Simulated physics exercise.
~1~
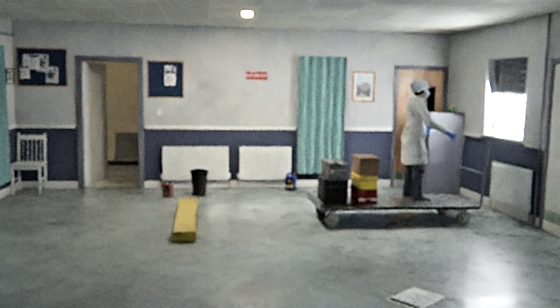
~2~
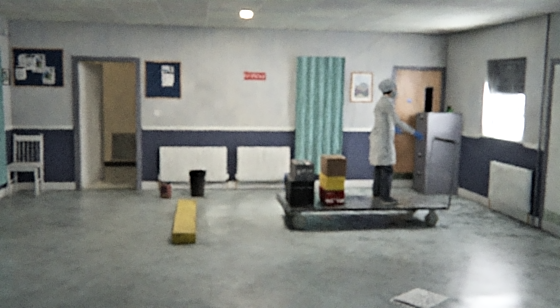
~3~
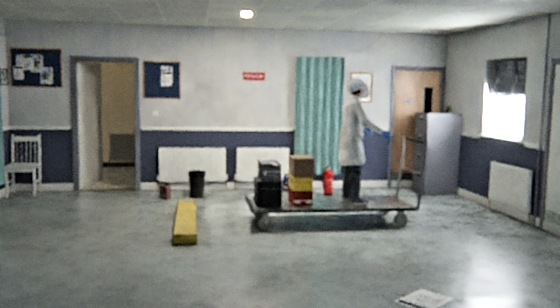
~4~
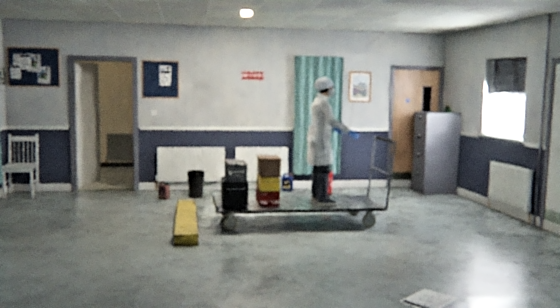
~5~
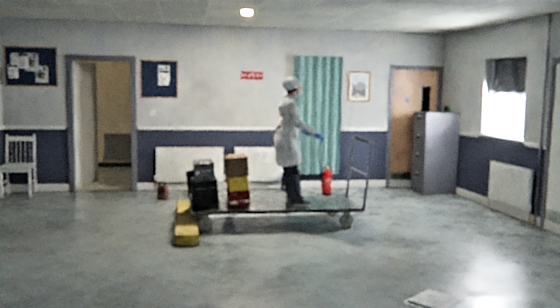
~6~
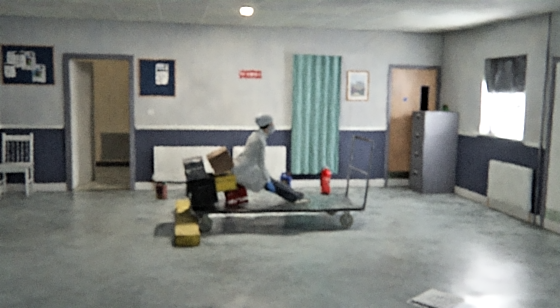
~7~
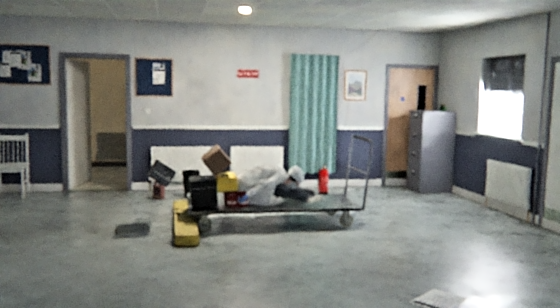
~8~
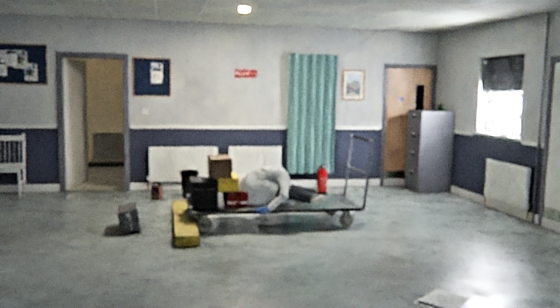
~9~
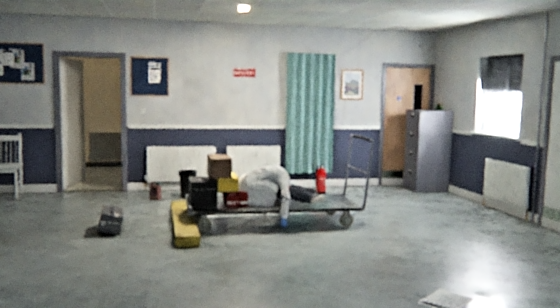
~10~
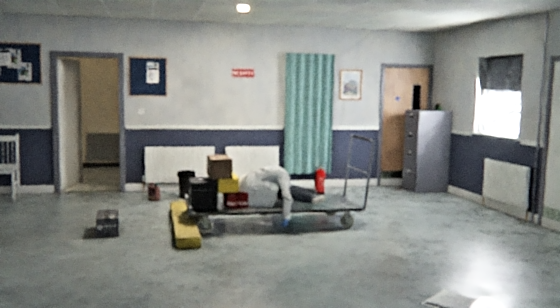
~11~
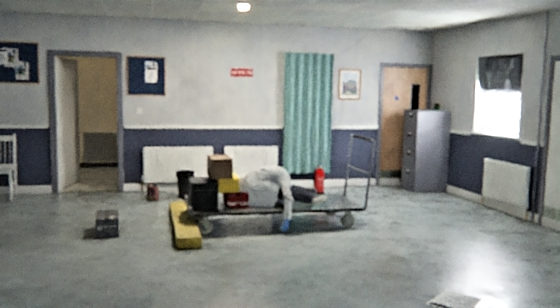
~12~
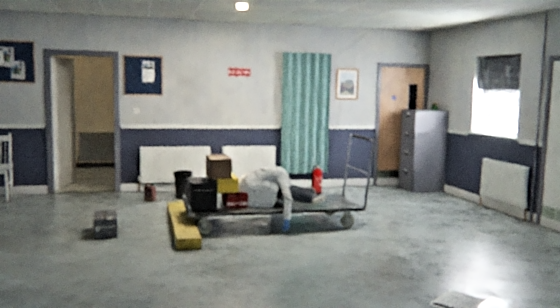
The clip shows a flat trolley carrying boxes and a standing figure in white rolling left across a room until it stops at a low yellow kerb. The figure collapses onto the deck, boxes tumble, and a dark parcel goes over the front, ending on the floor while the others stay aboard.
